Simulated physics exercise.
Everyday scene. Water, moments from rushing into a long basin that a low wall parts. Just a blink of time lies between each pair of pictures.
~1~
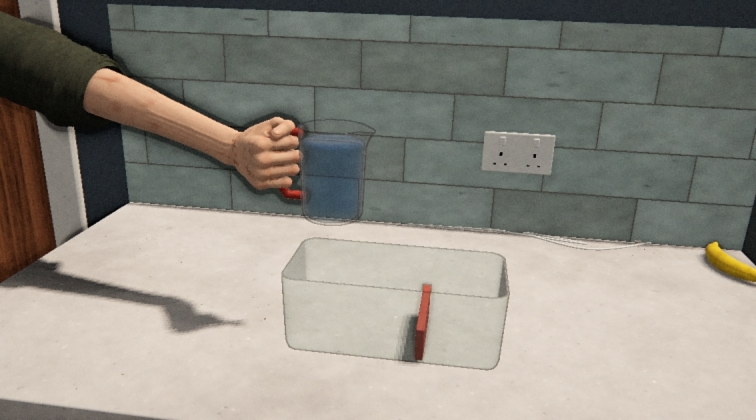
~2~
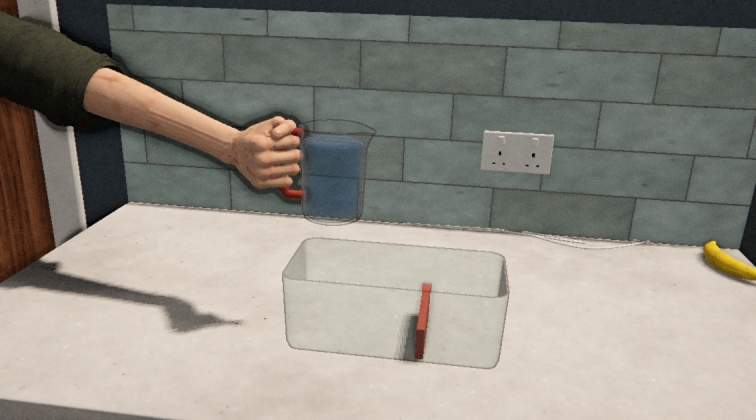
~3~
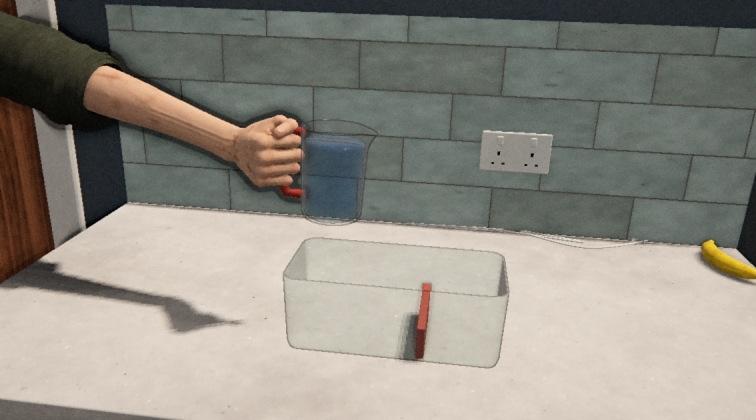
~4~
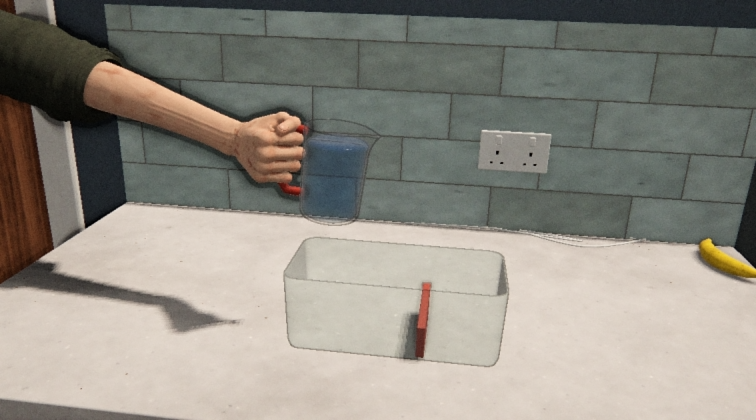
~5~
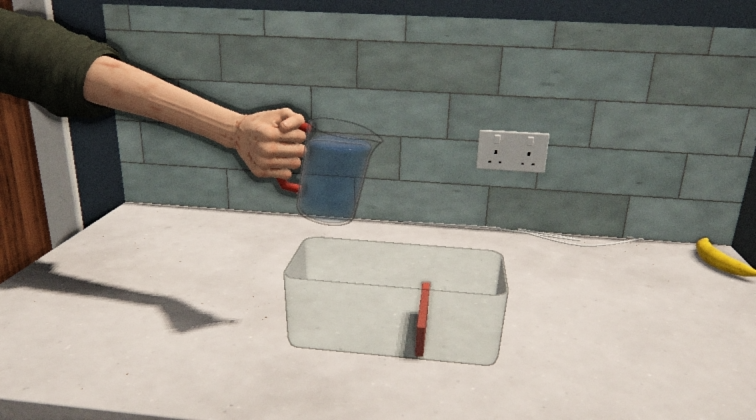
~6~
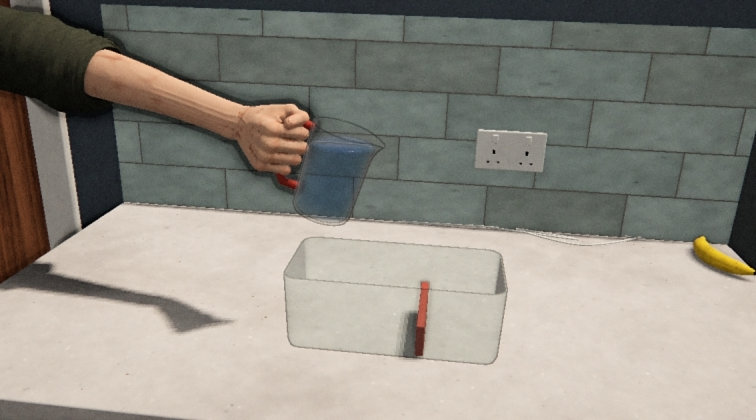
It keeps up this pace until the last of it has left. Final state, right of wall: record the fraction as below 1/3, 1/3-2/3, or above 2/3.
Recorded: 1/3-2/3.
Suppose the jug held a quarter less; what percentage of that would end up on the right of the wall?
I'd reckon close to 30 %.
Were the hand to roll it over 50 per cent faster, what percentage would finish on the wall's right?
About 40 in a hundred.
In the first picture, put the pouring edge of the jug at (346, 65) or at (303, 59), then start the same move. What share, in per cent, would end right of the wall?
About 15 % the first time, about 5 % the second.
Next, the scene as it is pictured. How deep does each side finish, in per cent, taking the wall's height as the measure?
I'd put the left at about 20 and the right at about 40.
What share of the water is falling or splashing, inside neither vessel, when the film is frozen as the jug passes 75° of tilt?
Estimate: 15 per cent, roughly.
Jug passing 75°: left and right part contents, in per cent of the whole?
Near 0 on the left, 5 on the right.
A moment on, the jug is tipped on its side and 79 per cent is still to pour, 1 is left of the wall and 4 right of it.
Next, the jug is tipped right over and 26 per cent is still to pour, 15 is left of the wall and 39 right of it.
Then the jug is tipped right over and 1 per cent is still to pour, 45 is left of the wall and 51 right of it.
Later the jug is tipped right over and 0 per cent is still to pour, 48 is left of the wall and 51 right of it.
Finally, 48 per cent lies left of the wall, 51 right of it and 1 outside.
